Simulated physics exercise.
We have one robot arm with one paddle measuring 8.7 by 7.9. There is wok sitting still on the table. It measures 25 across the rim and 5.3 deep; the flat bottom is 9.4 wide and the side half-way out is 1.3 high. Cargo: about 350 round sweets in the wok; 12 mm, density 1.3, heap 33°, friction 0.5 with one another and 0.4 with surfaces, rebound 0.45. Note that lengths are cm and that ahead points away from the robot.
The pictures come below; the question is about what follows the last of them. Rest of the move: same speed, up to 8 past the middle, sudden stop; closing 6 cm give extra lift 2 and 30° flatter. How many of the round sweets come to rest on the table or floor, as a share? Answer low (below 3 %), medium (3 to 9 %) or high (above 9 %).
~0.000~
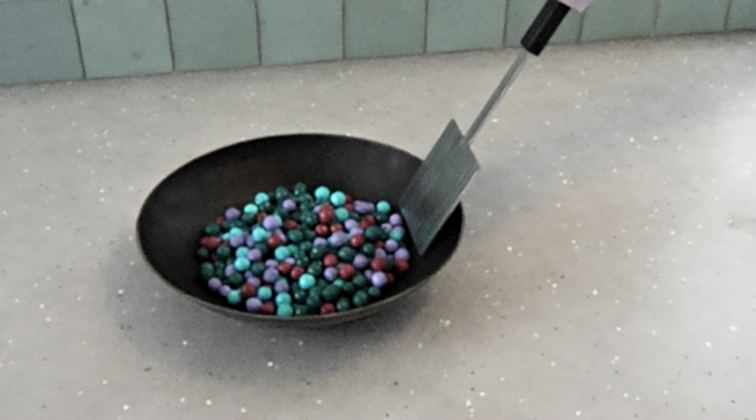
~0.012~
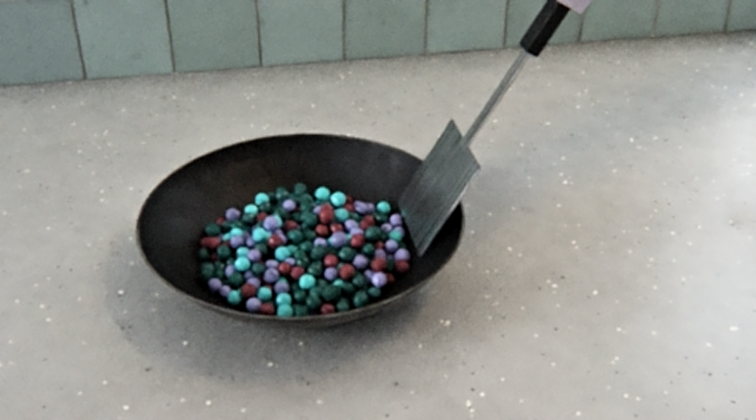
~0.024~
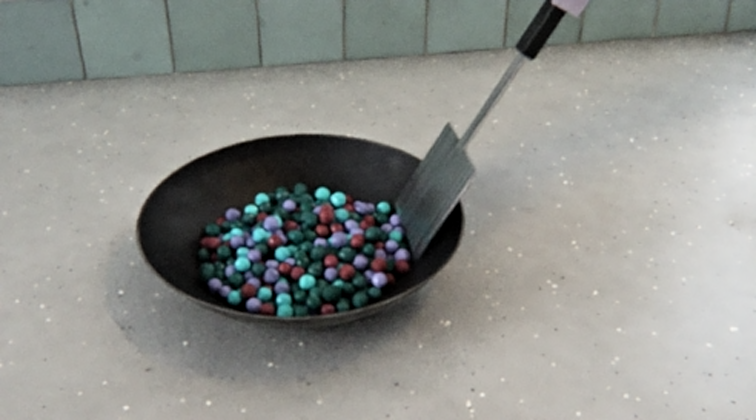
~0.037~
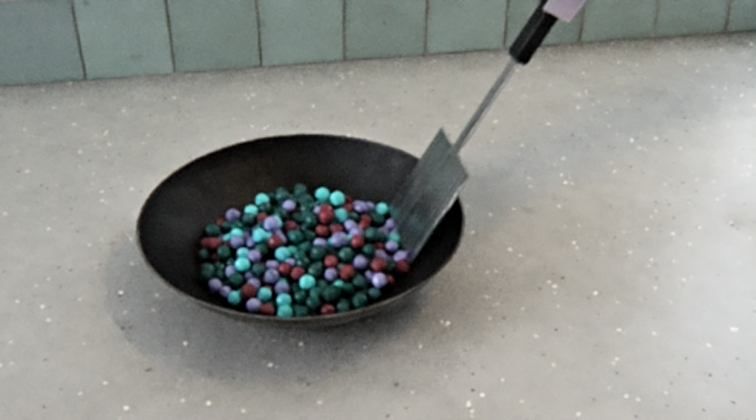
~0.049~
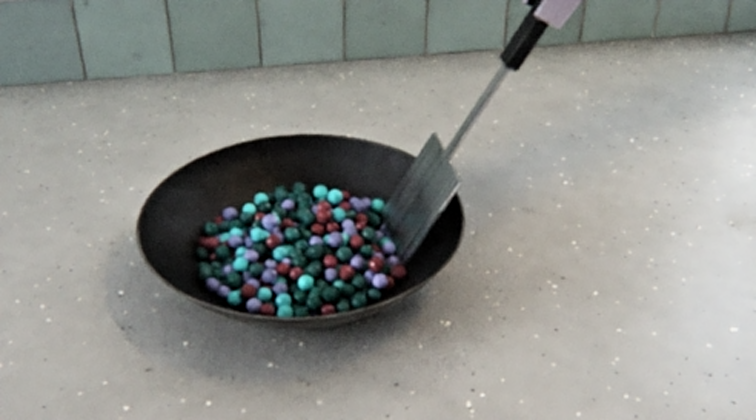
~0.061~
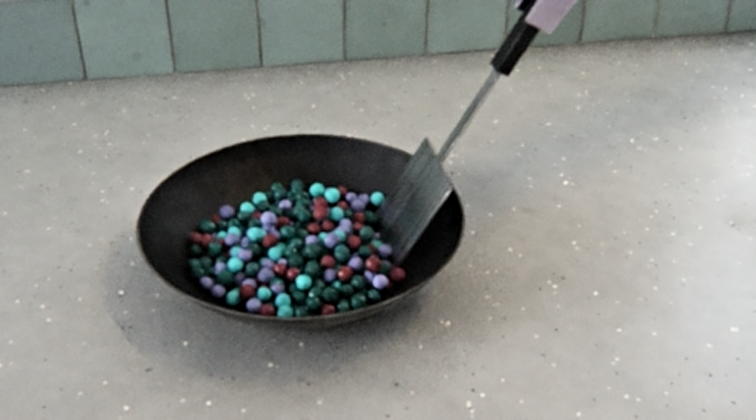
High.
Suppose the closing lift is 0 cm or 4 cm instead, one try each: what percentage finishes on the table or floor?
15 and 15 per cent.
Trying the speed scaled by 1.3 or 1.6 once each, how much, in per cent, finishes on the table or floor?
Estimates, in order: 25 % and 30 %.
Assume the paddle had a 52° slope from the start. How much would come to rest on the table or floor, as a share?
Then about 10 per cent.
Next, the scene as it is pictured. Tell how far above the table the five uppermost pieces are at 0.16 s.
Somewhere near 5 cm, I'd say.
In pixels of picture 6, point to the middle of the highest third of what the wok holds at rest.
I'd put it close to (194, 239).
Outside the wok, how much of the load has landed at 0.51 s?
15 %.
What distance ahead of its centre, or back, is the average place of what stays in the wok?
I'd put it at roughly 4.0 cm toward the front.
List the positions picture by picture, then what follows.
The first frame shows paddle top edge at (467, 142), sloping 60°; upper third of the load around (307, 237), from x 205 to 400, top at y 190; 348 in the wok.
The second frame shows paddle top edge at (466, 143), sloping 60°; upper third of the load around (307, 237), from x 205 to 400, top at y 190.
The third frame shows paddle top edge at (462, 146), sloping 60°; upper third of the load around (307, 237), from x 205 to 400, top at y 190.
The fourth frame shows paddle top edge at (455, 151), sloping 60°; upper third of the load around (307, 238), from x 205 to 400, top at y 190.
The fifth frame shows paddle top edge at (447, 156), sloping 60°; upper third of the load around (301, 236), from x 200 to 400, top at y 190.
The sixth frame shows paddle top edge at (439, 161), sloping 60°; upper third of the load around (297, 240), from x 195 to 395, top at y 185; 348 in the wok.
By 0.16 s, sloping 60°, highest piece 5 above the table; 348 in the wok.
By 0.26 s, sloping 49°, highest piece 7 above the table; 347 in the wok, 1 on the blade or in flight.
By 0.51 s, sloping 30°, highest piece 7 above the table; 296 in the wok, 50 on the table or floor, 2 on the blade or in flight.
By 1.56 s, sloping 30°, highest piece 6 above the table; 293 in the wok, 55 on the table or floor.
Final count, 293 in the wok, 55 on the table or floor. That is 16 % on the table or floor.
